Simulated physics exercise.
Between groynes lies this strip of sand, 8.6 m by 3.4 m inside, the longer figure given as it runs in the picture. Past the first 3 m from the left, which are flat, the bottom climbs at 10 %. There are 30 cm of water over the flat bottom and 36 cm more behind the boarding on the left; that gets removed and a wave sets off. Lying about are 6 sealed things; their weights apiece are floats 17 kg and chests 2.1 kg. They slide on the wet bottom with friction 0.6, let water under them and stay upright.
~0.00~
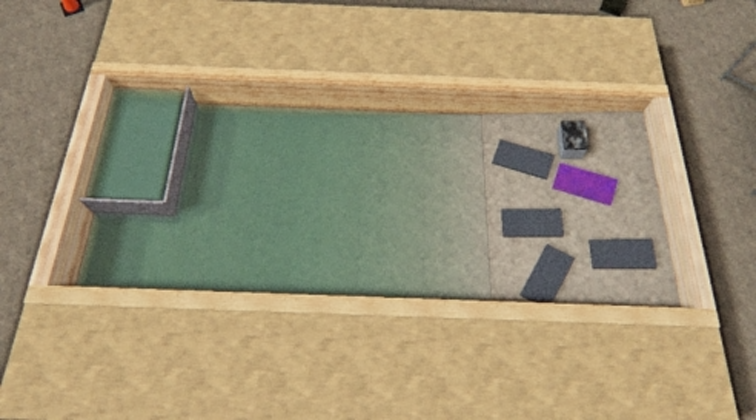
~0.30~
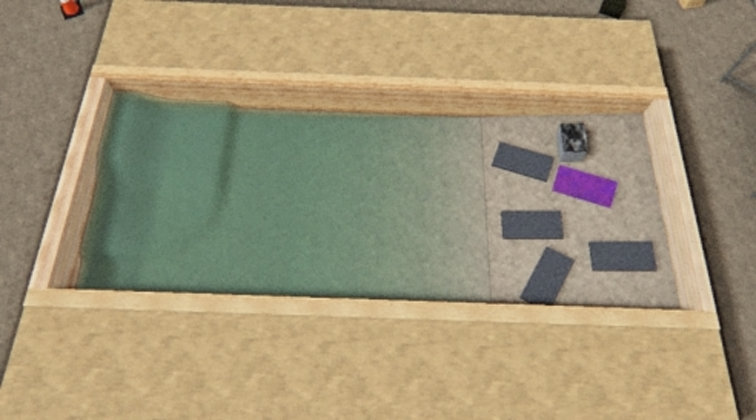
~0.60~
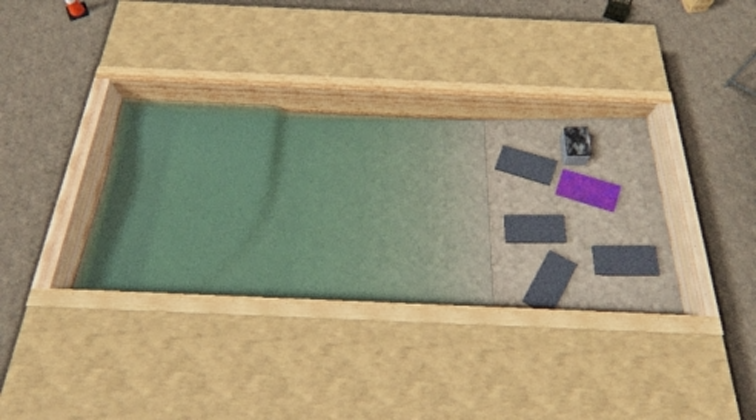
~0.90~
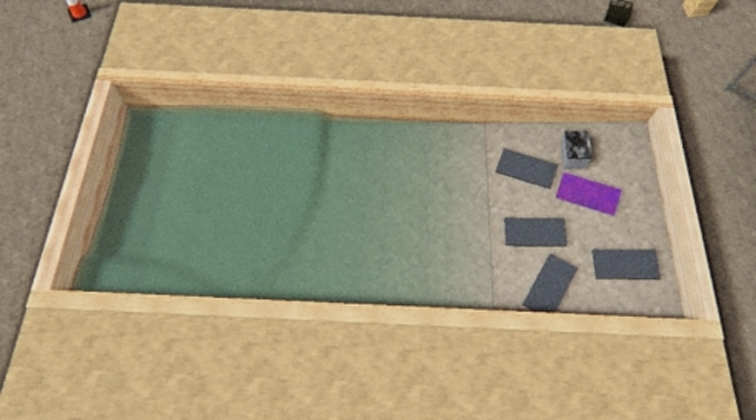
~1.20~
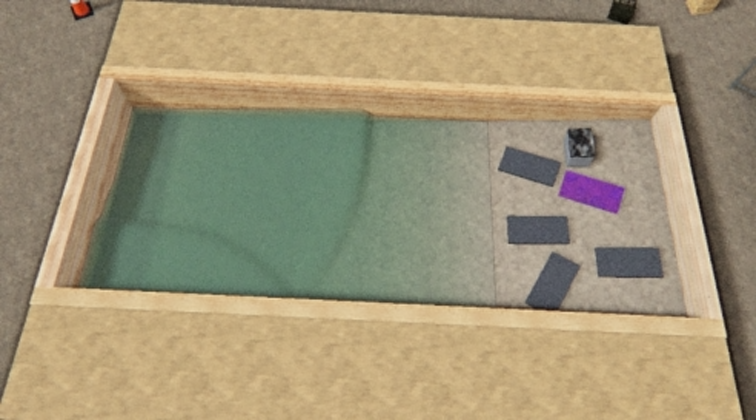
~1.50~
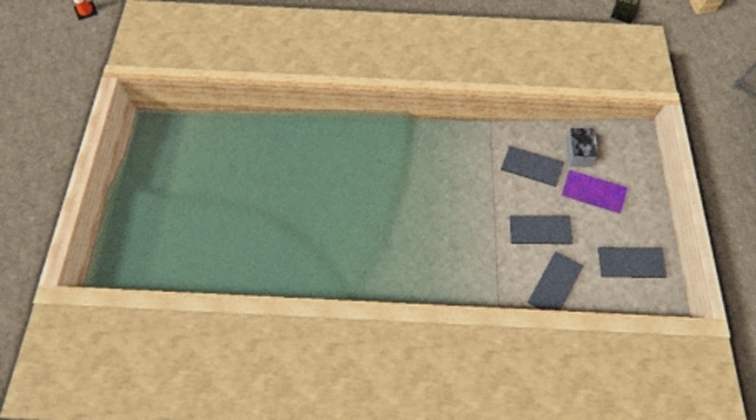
The video shows a wooden-walled basin of green water where a grey barrier at the left disappears and a low wave spreads rightward across the water, while five dark slabs and a purple one stay put on bare sand.
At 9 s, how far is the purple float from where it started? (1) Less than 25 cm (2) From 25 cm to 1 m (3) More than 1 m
Less than 25 cm.
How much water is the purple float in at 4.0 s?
Depth: About 3 cm.
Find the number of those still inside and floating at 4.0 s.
Count: 4.
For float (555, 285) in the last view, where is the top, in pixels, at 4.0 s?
About pixel (583, 287).
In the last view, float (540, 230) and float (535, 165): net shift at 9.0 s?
Shifts: 300 cm / 300 cm.
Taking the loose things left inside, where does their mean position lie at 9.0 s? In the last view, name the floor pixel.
Around (450, 202).
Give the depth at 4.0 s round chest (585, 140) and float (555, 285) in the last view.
3 and 8 cm.
After 2.1 s the purple float is near (595, 190), 0.0 m from its start, aground; 0 afloat.
After 4.0 s the purple float is near (595, 190), 0.0 m from its start, aground; 4 afloat.
After 6.3 s the purple float is near (595, 190), 0.0 m from its start, aground; 3 afloat.
After 9.0 s the purple float is near (595, 190), 0.0 m from its start, aground; 4 afloat.
